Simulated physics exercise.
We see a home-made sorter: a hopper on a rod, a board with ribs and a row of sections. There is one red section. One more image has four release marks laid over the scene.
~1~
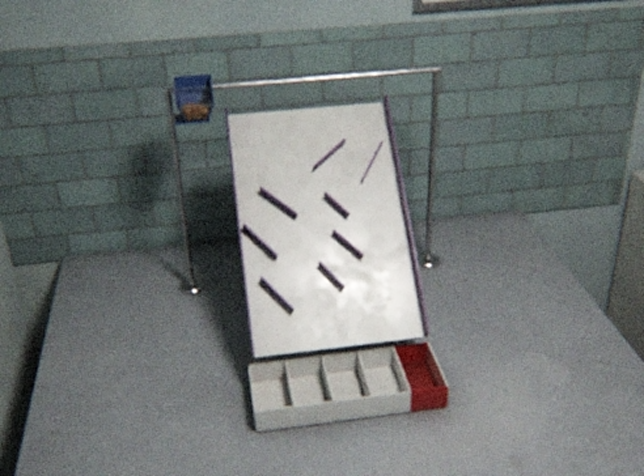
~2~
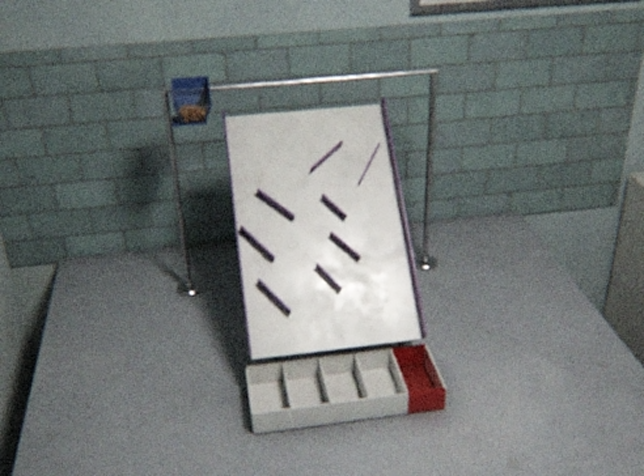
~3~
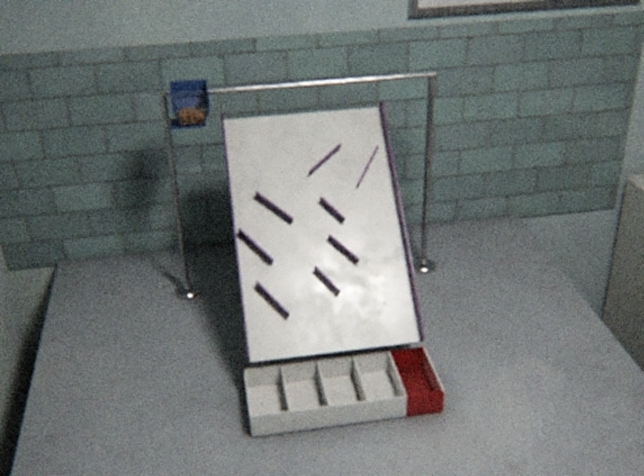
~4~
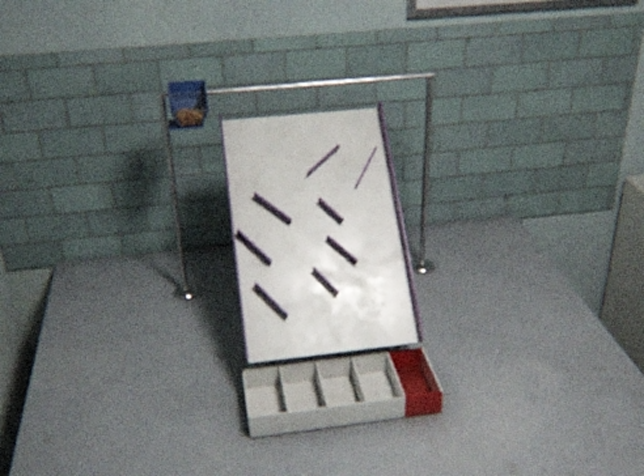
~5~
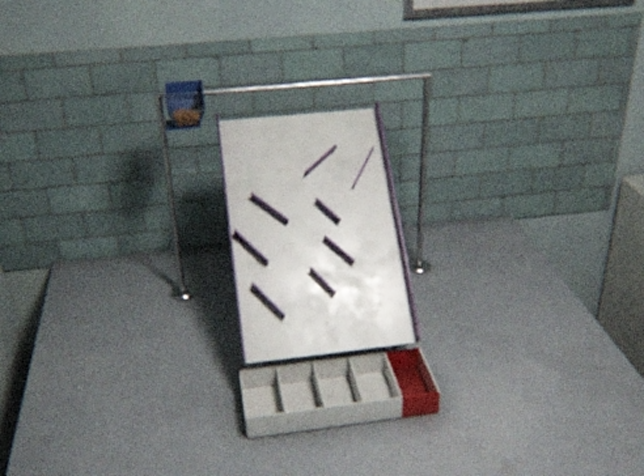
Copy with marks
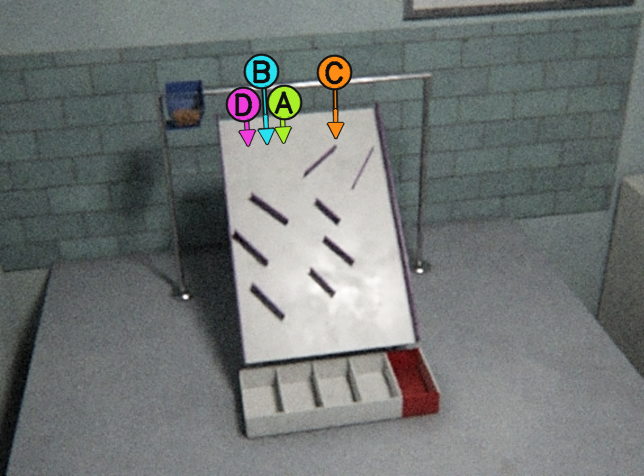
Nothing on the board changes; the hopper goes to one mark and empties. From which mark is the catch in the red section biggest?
Mark C.
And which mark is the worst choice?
The answer is D.
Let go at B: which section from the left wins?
The fourth.
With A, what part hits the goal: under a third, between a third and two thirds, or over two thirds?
Mark A gives under a third.
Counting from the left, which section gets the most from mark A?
The fourth from the left.
On the marked copy, mark A meets the board at (283, 137); mark B meets the board at (266, 138); mark C meets the board at (335, 132); mark D meets the board at (247, 140).
Choosing A, about a quarter in the red section, most in other sections.
Choosing B, about a quarter in the red section, most in other sections.
Choosing C, about half in the red section, about half in other sections, a stray few outside the box.
Choosing D, a small part in the red section, most in other sections, a small part held on the board.
